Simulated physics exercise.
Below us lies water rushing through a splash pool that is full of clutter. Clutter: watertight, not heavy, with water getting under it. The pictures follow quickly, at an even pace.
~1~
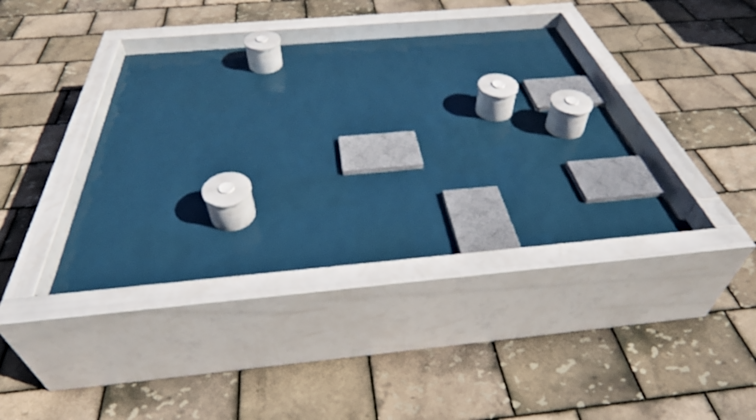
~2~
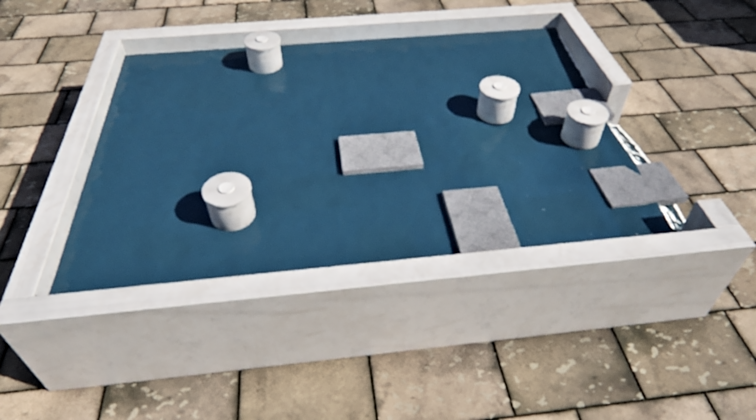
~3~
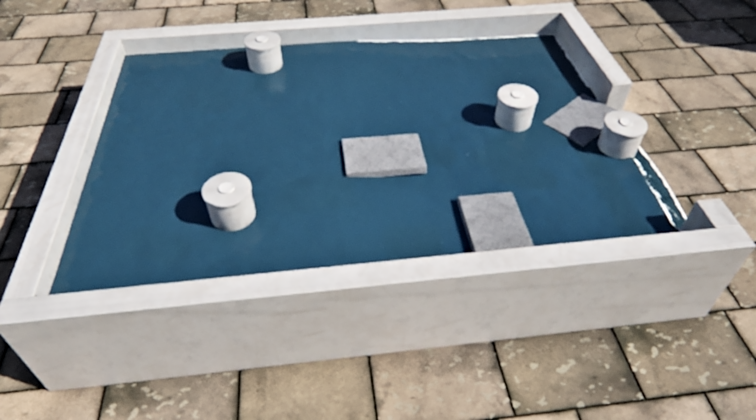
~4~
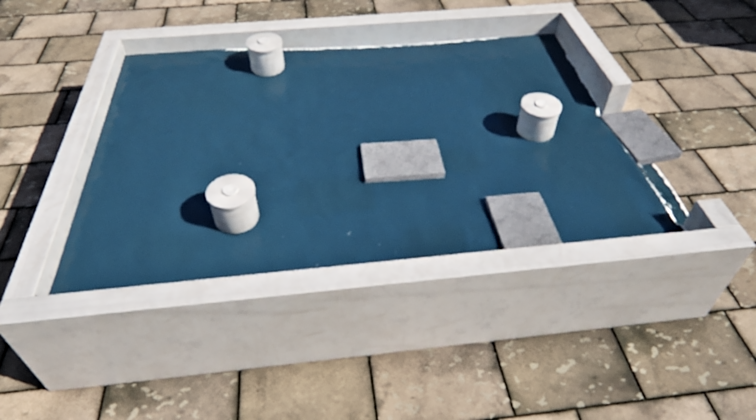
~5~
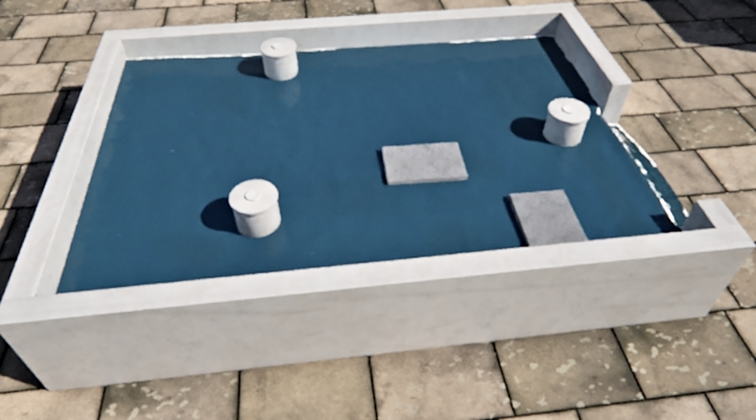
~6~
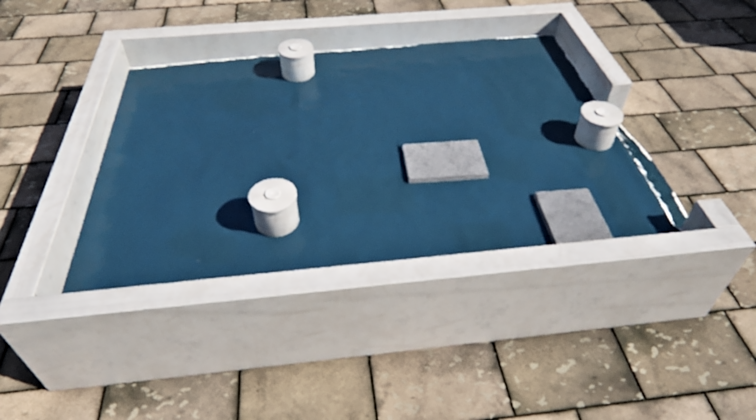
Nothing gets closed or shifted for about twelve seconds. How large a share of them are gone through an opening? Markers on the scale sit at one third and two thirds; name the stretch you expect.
The stretch from two thirds up.
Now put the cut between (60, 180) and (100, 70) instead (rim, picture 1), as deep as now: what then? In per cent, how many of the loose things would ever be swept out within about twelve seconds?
I'd put it near 40 percent.
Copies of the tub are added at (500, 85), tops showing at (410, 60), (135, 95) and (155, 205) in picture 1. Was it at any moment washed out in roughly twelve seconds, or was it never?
First escapes, second doesn't escape, third doesn't escape.
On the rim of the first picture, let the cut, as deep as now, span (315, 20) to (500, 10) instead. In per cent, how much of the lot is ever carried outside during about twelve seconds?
That would be near 60 per cent of the things.
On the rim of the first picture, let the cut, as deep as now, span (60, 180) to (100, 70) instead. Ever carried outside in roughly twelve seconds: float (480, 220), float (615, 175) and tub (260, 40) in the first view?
Going through them in sequence: Trapped, then trapped, then gets out.
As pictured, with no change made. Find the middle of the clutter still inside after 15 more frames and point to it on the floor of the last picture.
Mean floor position: Approx. (360, 178) px, last view.
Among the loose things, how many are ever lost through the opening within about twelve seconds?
So, 6 of them.
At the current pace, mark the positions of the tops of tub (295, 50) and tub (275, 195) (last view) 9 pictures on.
Around (335, 54) and (336, 204).
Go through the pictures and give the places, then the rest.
In the first frame, a tub at (498, 85), afloat; a float at (480, 219), afloat; 0 of 8 have shifted.
In the second frame, a tub at (500, 87), afloat; a float at (480, 219) floats; 3 of 8 have shifted.
In the third frame, a tub at (518, 96), afloat, close to its start; a float at (496, 224), afloat, close to its start; 5 of 8 have shifted.
In the fourth frame, a tub at (541, 105) floats, close to its start; a float at (525, 225), afloat, close to its start; 6 of 8 have shifted.
In the fifth frame, a tub at (569, 110) floats, a stride from its start; a float at (550, 222) floats, a stride from its start; 8 of 8 have shifted.
In the sixth frame, a tub at (602, 113), afloat, a stride from its start; a float at (575, 220), afloat, a stride from its start; 8 of 8 have shifted.
A moment on, 4 of 8 are out; 4 afloat.
Next, 5 of 8 are out; 3 afloat.
Later, 6 of 8 are out; 2 afloat.
In the end, 6 of 8 are out; 2 afloat.
